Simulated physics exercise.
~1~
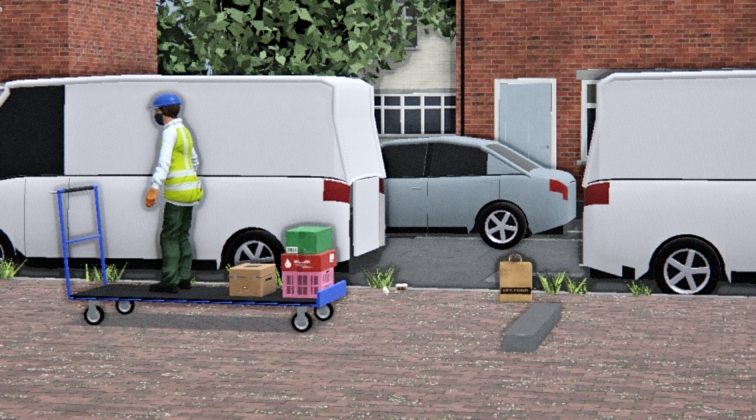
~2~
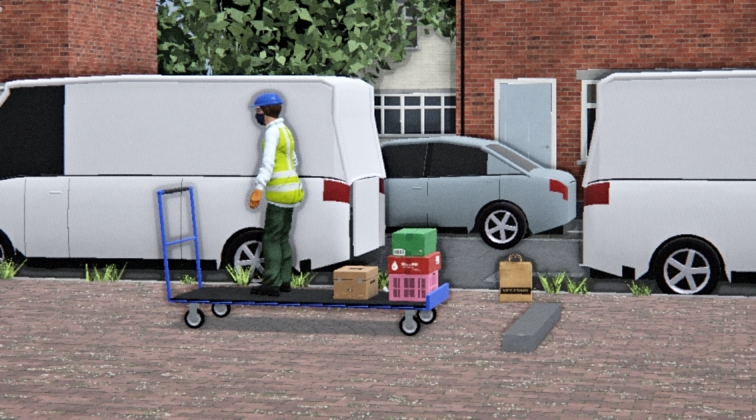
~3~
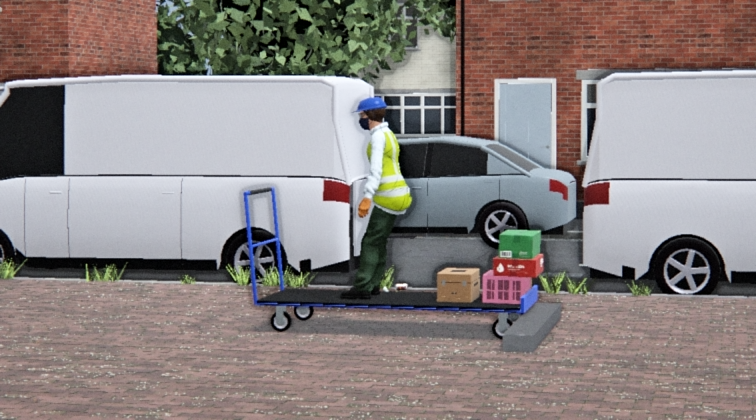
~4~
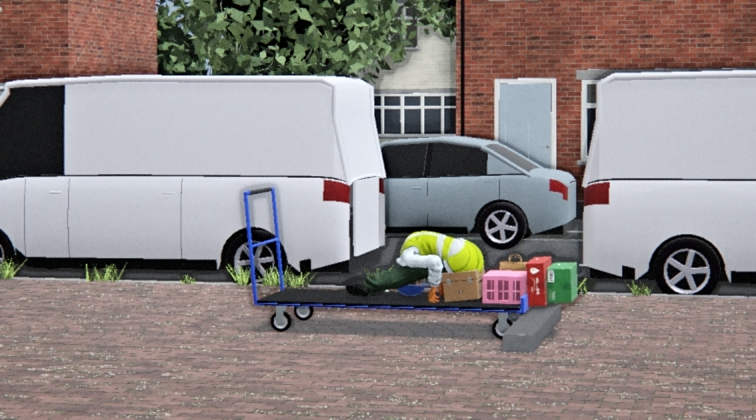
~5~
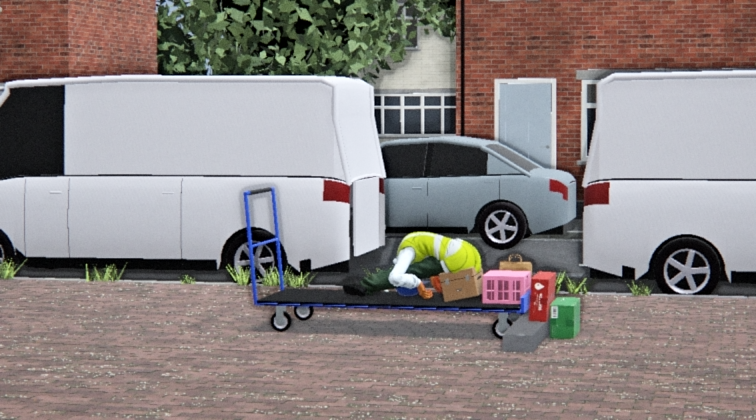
Worker in yellow vest riding a trolley right into a low kerb, collapsing forward as green and red boxes topple off the front.
